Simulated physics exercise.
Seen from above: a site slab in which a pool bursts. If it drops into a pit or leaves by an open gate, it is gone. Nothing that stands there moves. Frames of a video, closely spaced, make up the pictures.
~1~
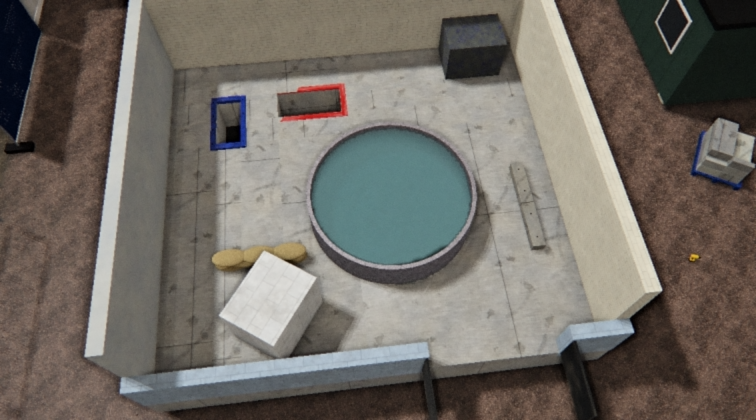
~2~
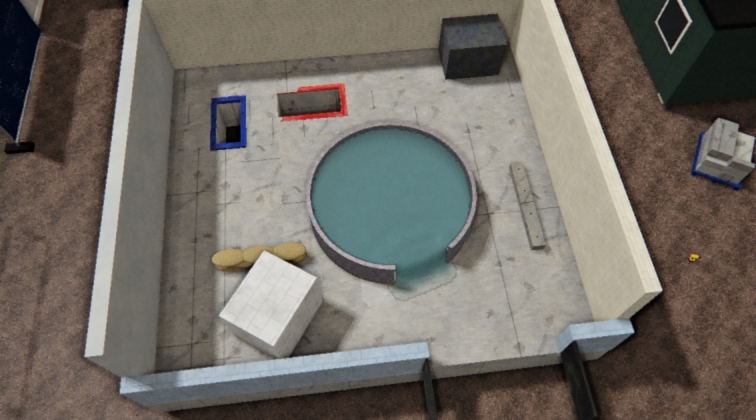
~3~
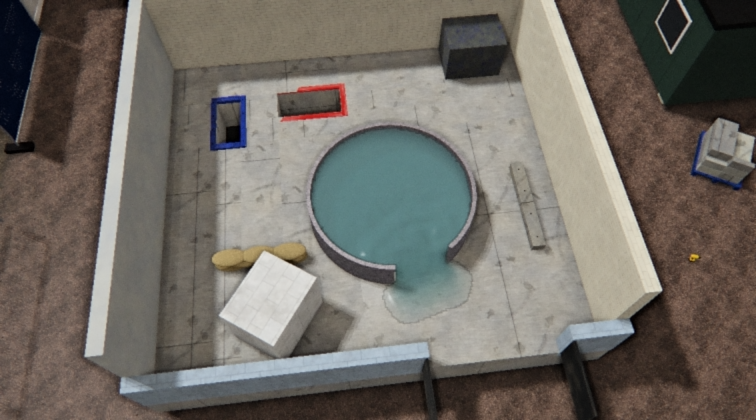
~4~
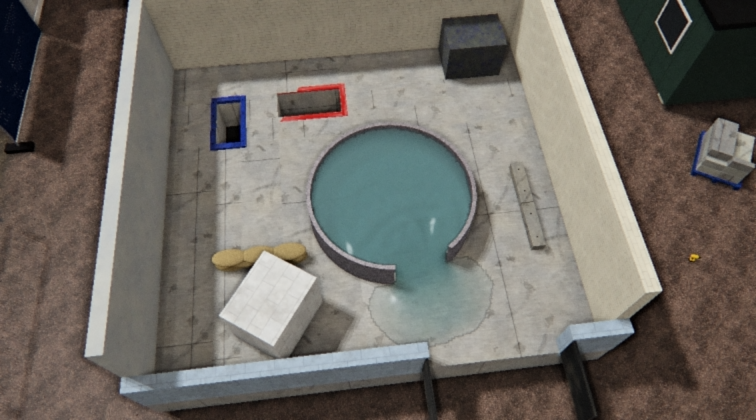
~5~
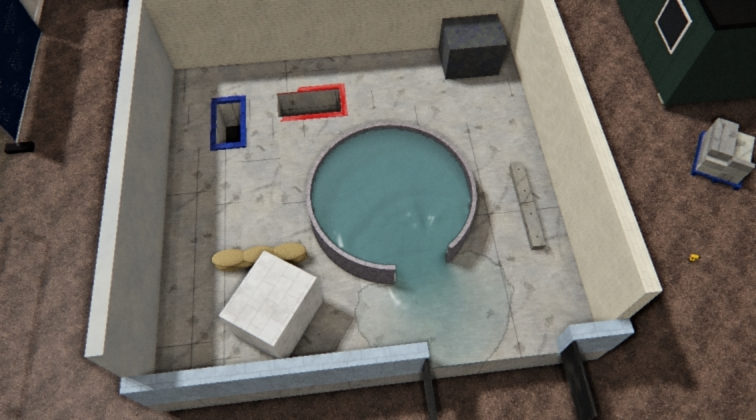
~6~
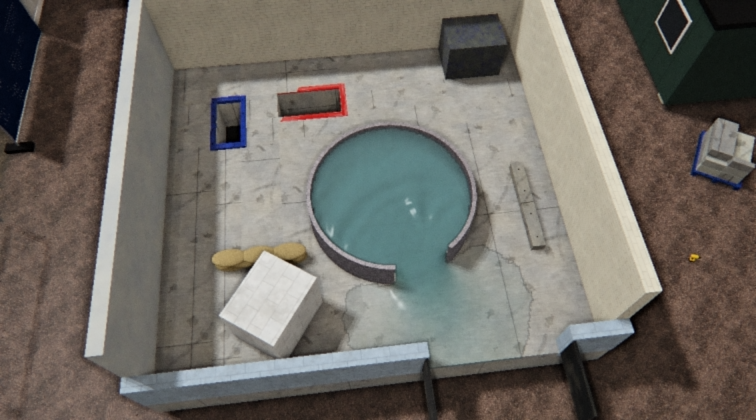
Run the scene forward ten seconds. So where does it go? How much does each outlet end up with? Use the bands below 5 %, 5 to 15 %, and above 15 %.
Once it settles, the gate ends up with above 15 %, the red pit ends up with below 5 %, the blue pit ends up with below 5 %.
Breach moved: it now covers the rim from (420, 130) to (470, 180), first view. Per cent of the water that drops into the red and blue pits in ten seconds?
Red: 12 percent; blue: 2 percent.
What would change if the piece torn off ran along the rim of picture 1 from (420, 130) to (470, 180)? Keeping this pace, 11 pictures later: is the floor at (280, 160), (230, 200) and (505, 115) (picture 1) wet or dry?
First point spared, second point spared, third point swamped.
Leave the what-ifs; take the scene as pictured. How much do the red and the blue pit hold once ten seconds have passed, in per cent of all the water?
0 and 0 per cent respectively.
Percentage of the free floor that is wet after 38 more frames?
By my count, 35 percent.
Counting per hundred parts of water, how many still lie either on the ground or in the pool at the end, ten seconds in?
I'd put it near 44 %.
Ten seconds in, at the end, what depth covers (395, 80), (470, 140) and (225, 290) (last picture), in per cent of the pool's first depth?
Readings in order: Around 0, 2 and 4 %.
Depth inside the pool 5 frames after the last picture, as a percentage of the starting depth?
82 per cent or thereabouts.
A moment on, water covers 15 % of the floor; the gate 6 %, the red pit 0 %, the blue pit 0 %.
Next, water covers 15 % of the floor; the gate 14 %, the red pit 0 %, the blue pit 0 %.
Then, water covers 25 % of the floor; the gate 25 %, the red pit 0 %, the blue pit 0 %.
Later, water covers 35 % of the floor; the gate 40 %, the red pit 0 %, the blue pit 0 %.
In the end, water covers 50 % of the floor; the gate 55 %, the red pit 0 %, the blue pit 0 %.
